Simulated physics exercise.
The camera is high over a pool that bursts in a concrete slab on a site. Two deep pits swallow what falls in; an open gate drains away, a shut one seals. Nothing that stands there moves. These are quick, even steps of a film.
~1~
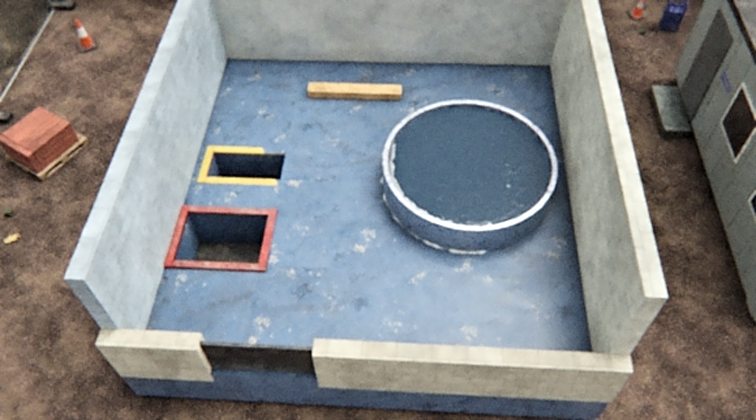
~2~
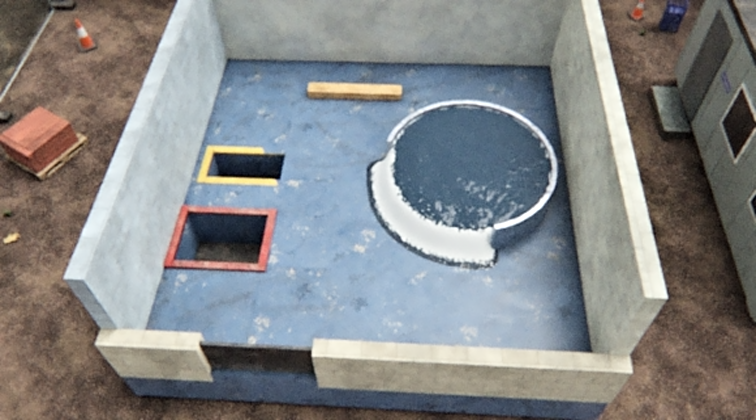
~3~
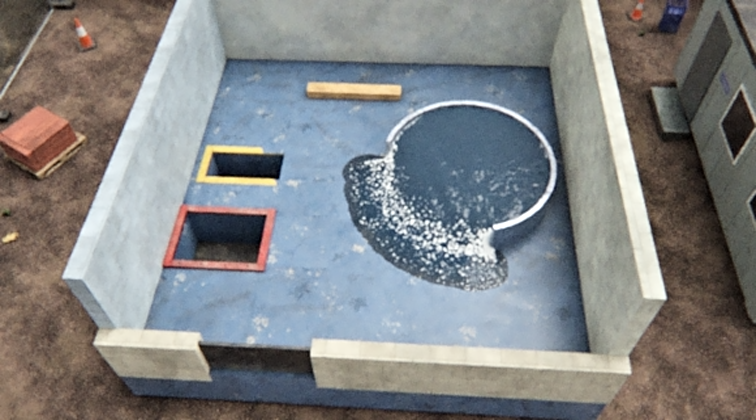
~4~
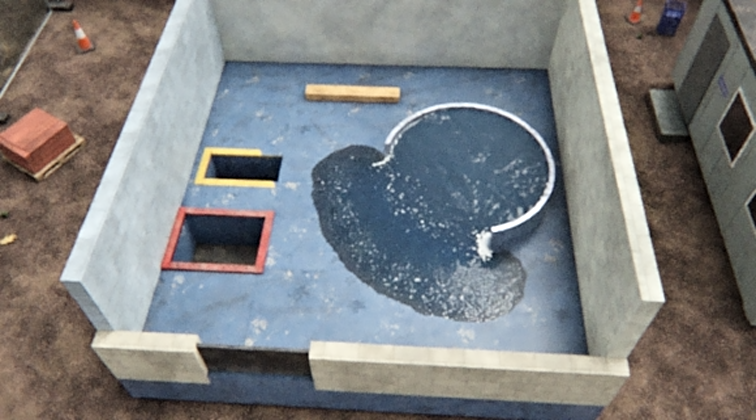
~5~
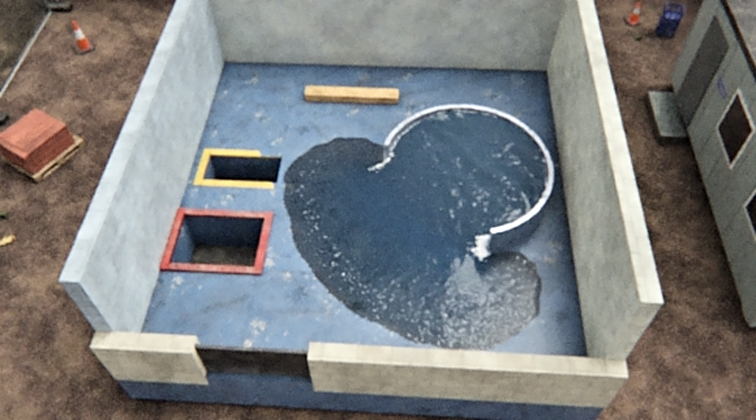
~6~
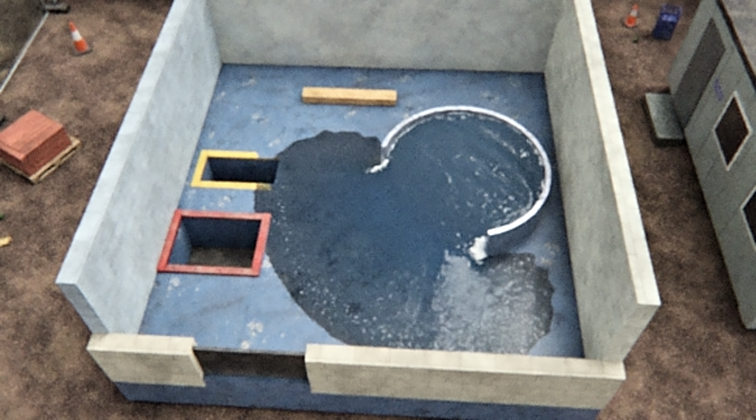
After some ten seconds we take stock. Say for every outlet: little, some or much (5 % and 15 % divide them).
In the end: The gate takes not even 5 %; the red pit takes above 15 %; the yellow pit takes from 5 to 15 %.
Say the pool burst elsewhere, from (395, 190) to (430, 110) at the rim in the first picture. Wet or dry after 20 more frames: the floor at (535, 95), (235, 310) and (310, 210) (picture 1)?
One after the other: No water, flooded, awash.
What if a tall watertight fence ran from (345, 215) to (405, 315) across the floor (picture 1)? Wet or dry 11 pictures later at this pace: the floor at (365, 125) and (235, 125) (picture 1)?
In turn: Clear, awash.
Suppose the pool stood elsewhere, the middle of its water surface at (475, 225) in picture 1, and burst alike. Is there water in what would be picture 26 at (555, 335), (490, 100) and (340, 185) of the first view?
As listed: Awash, clear, no water.
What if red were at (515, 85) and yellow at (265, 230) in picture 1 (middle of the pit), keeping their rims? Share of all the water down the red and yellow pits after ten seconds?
Roughly, in per cent: Red 2, yellow 35.
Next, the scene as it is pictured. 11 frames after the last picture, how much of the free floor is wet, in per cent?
About 50 per cent.
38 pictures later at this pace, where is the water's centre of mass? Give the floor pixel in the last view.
Around (340, 266).
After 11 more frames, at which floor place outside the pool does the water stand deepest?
At about (131, 359).
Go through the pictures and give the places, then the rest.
In the first picture, the round tank at (469, 163) is whole and still.
In the second picture, water pours out at (409, 220) and has run to (378, 164).
In the third picture, water pours out at (408, 222) and has run to (499, 279).
In the fourth picture, water pours out at (406, 225) and has run to (507, 306).
In the fifth picture, the front is at (300, 162), out from the gap at (405, 226).
In the sixth picture, the front is at (285, 155), out from the gap at (402, 228).
A moment on, water covers 45 % of the floor; the gate 0 %, the red pit 2 %, the yellow pit 1 %.
Next, water covers 50 % of the floor; the gate 0 %, the red pit 6 %, the yellow pit 3 %.
Then, water covers 60 % of the floor; the gate 0 %, the red pit 15 %, the yellow pit 5 %.
Later, water covers 60 % of the floor; the gate 0 %, the red pit 33 %, the yellow pit 7 %.
In the end, water covers 75 % of the floor; the gate 0 %, the red pit 41 %, the yellow pit 11 %.
